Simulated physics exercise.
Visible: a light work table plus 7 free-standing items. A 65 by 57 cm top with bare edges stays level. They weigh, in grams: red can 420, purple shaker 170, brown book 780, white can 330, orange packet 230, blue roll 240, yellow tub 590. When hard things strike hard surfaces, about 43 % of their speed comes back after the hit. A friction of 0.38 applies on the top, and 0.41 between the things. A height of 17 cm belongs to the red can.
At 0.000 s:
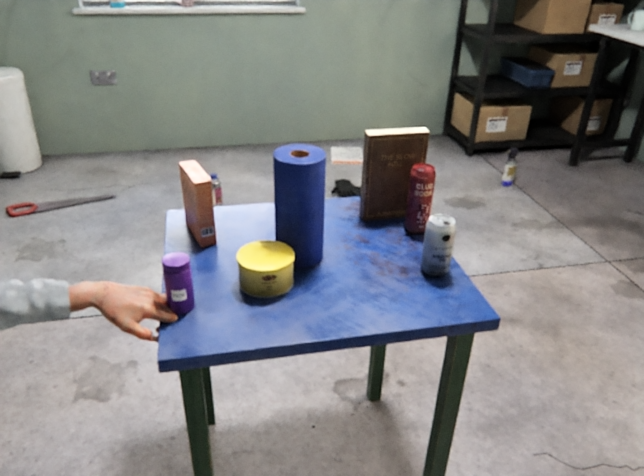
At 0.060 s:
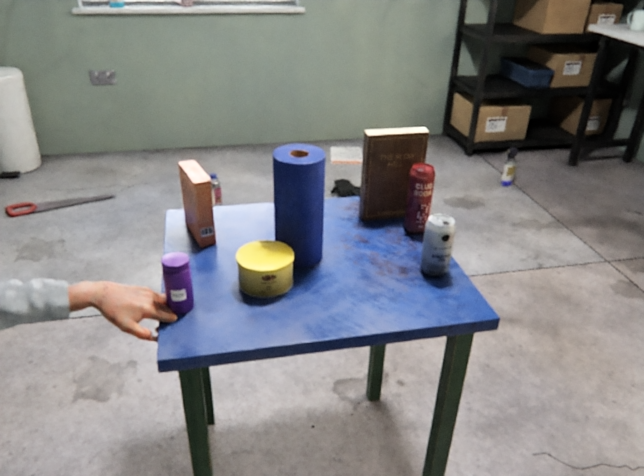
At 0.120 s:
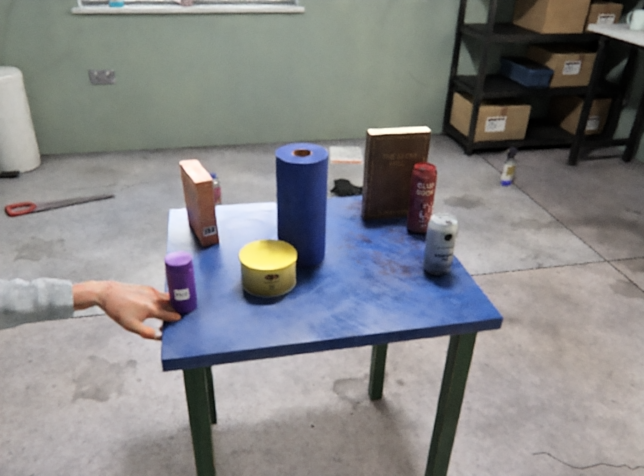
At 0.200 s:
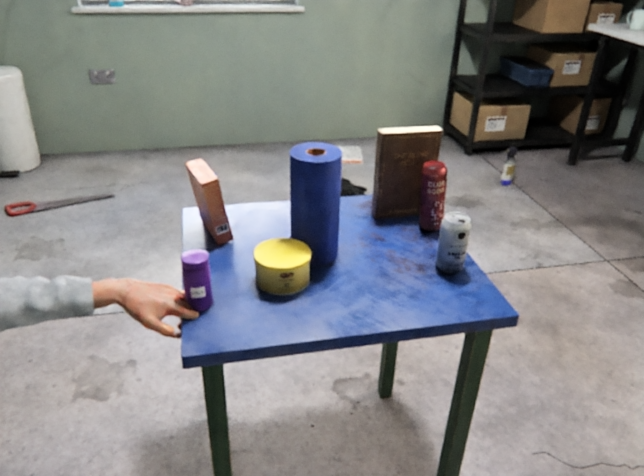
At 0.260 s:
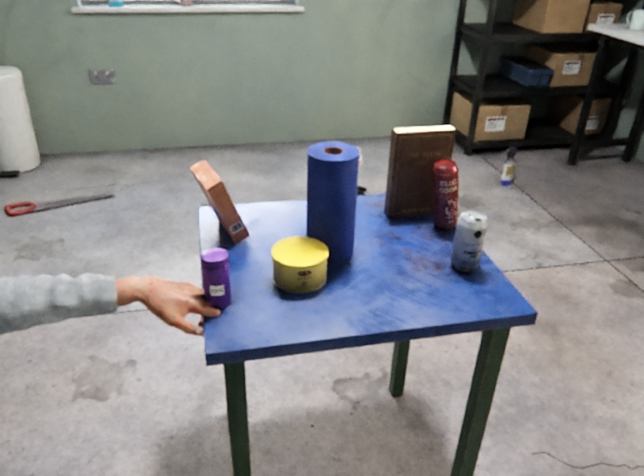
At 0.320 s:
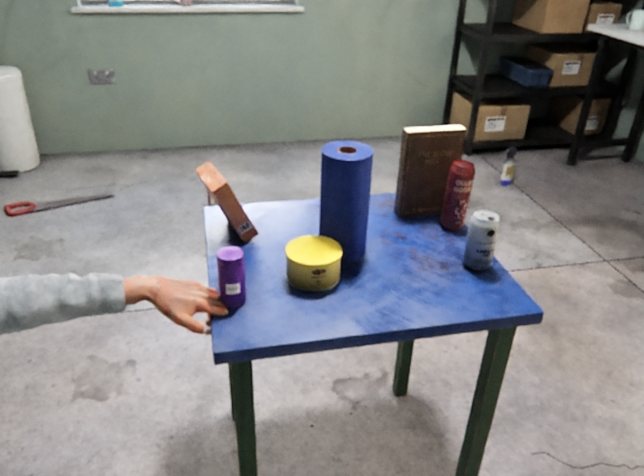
A hand at the left edge of a blue-topped table pushes it rightward across the concrete floor of a green-walled storeroom, seen from a fixed, slightly raised view. A purple shaker, yellow tub, orange packet, tall blue roll, brown book, red can and white can stand on top. They ride along with the table, first slightly, then more noticeably, while the packet leans further and further left.
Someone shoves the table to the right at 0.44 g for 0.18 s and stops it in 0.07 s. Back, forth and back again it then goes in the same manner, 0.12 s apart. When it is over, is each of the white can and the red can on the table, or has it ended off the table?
White can: Still on the table; red can: Off the table.
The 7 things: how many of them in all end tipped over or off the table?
That comes to 2.
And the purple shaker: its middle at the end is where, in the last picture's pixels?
It comes to rest somewhere around (178, 282).
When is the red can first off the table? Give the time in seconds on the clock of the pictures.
That first happens close to 0.4 seconds.
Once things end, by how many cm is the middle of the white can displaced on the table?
I'd say about 0 cm between start and finish.
After 0.72 s, red can now off the table.
After 1.02 s, table along by 9 cm; orange packet now off the table; brown book moved 2 cm.
After 1.42 s, white can moved 3 cm near (450, 244); blue roll moved 4 cm; purple shaker moved 3 cm.
In the end (2.1 s), off the table, red can and orange packet; the other 5 under 5 cm from the start. In the last view, white can near (438, 245).
